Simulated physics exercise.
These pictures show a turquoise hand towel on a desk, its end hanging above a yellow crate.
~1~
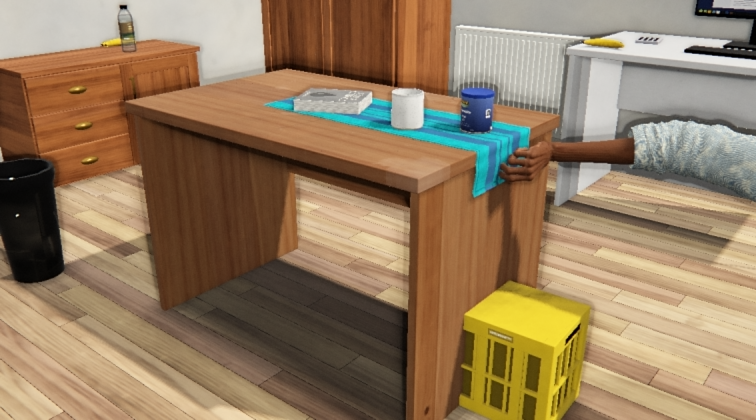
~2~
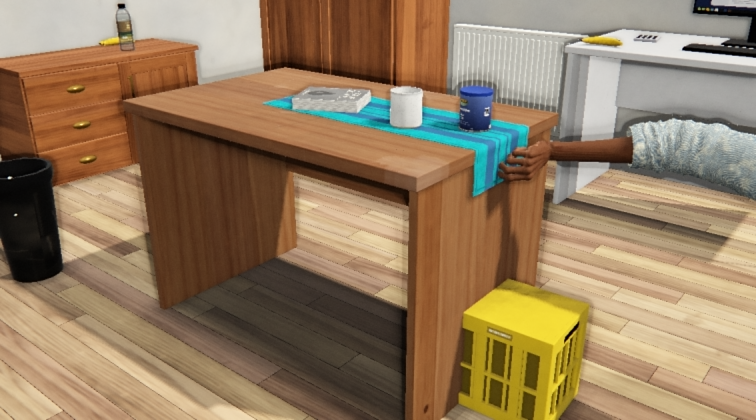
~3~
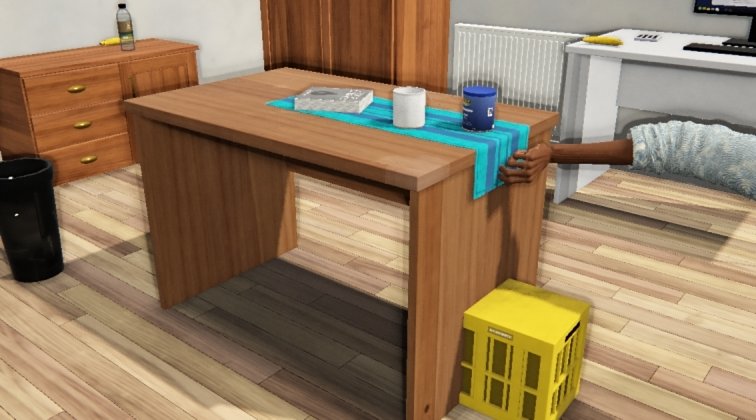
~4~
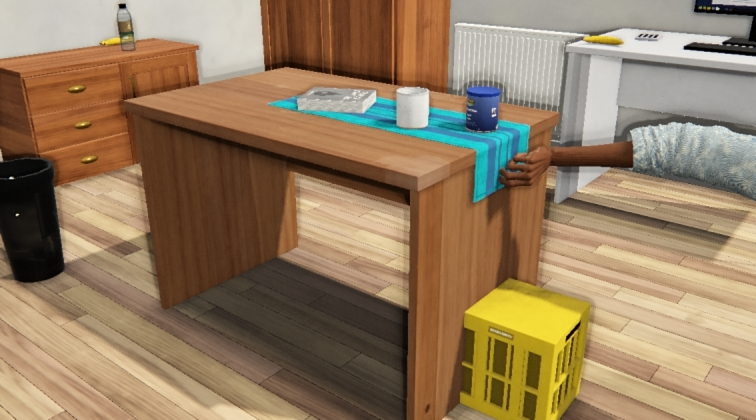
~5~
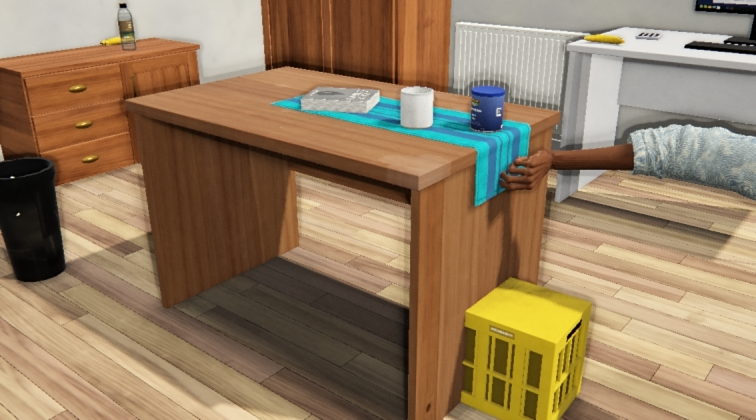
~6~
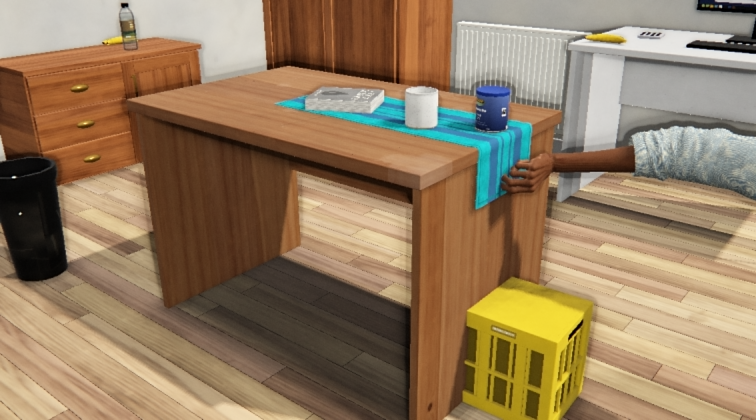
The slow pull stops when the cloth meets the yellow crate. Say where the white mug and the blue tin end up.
As it turns out, the white mug goes over the edge; the blue tin is carried off the end.
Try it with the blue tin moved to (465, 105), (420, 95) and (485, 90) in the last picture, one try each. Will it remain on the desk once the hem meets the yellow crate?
First try: It goes over the edge; second try: It comes down; third try: It holds its place on top.
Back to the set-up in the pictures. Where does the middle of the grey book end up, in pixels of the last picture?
Its middle is at (429, 116).
Then, 0.52 s past the final frame, hem going down; mug carried along near (447, 113); tin over the edge.
Then, 1.32 s past the final frame, hem going down; mug carried along near (491, 121); tin down below near (555, 273).
Then, 2.02 s past the final frame, hem on the crate; mug down below near (530, 283); tin down below near (555, 273).
When it is over, hem on the crate; mug down below near (530, 283); tin down below near (555, 273). The white mug is carried off the end and the blue tin falls off.
